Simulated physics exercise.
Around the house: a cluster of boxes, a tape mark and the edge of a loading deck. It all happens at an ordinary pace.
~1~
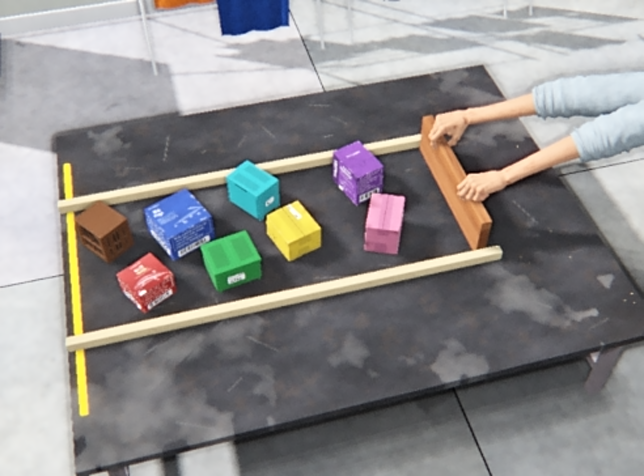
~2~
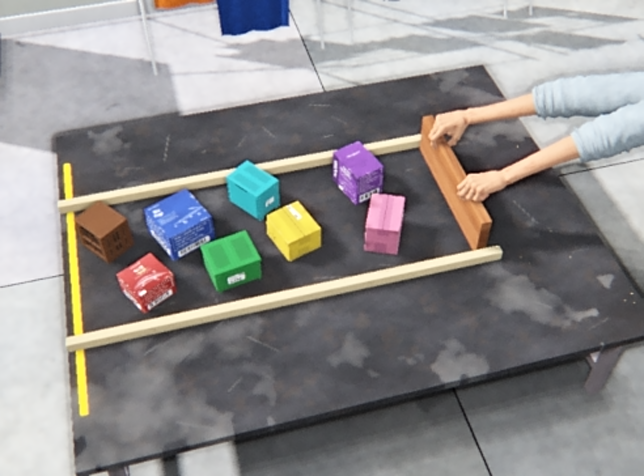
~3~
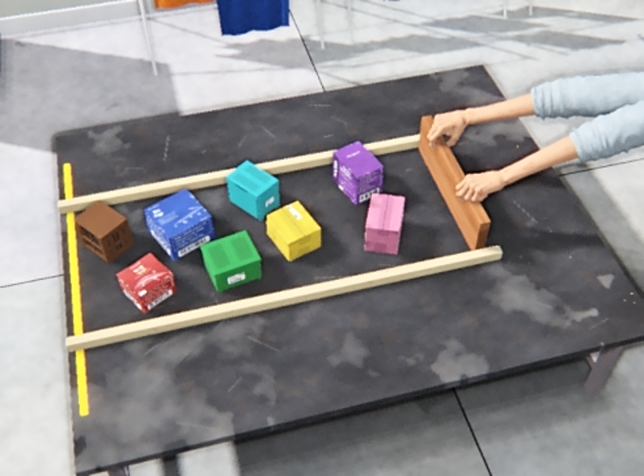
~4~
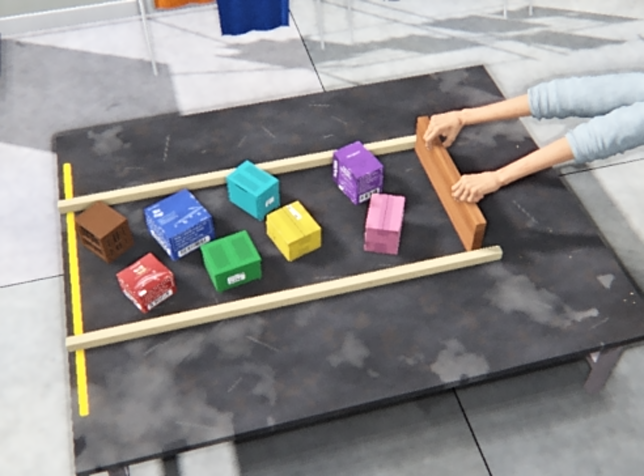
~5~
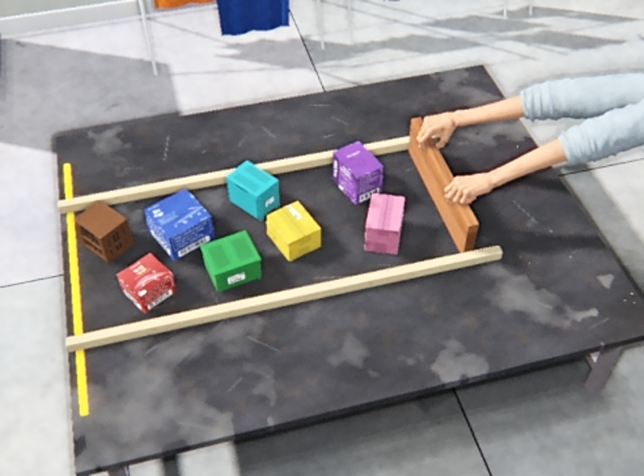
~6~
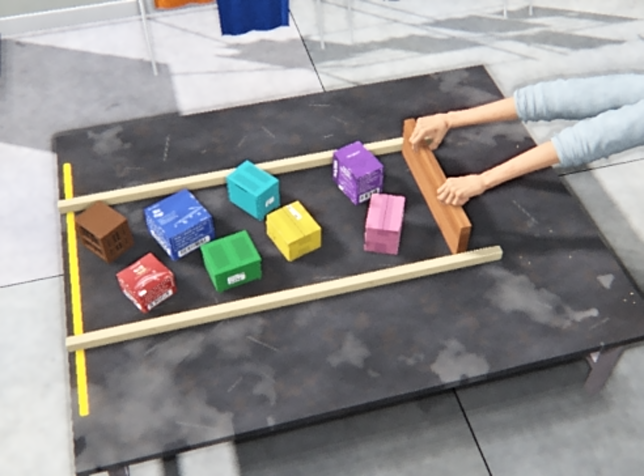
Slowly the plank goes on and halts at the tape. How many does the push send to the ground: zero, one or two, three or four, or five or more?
The number that fall off is five or more.
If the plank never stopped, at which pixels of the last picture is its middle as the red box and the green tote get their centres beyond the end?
Near (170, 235) and (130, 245).
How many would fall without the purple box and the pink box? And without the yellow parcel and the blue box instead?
The counts: 6 and 6.
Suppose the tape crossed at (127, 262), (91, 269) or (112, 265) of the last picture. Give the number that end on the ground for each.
The counts: 4, 6 and 5.
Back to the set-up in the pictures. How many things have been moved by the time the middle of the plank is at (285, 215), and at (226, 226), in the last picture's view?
By then 5, and 8.
Early on, none off yet; brown crate at rest near (104, 232); red box at rest near (147, 283); blue box at rest near (180, 224).
Finally, the number that fall off is five or more; lost, pink box, purple box, yellow parcel, turquoise tote, green tote, blue box, red box and brown crate.
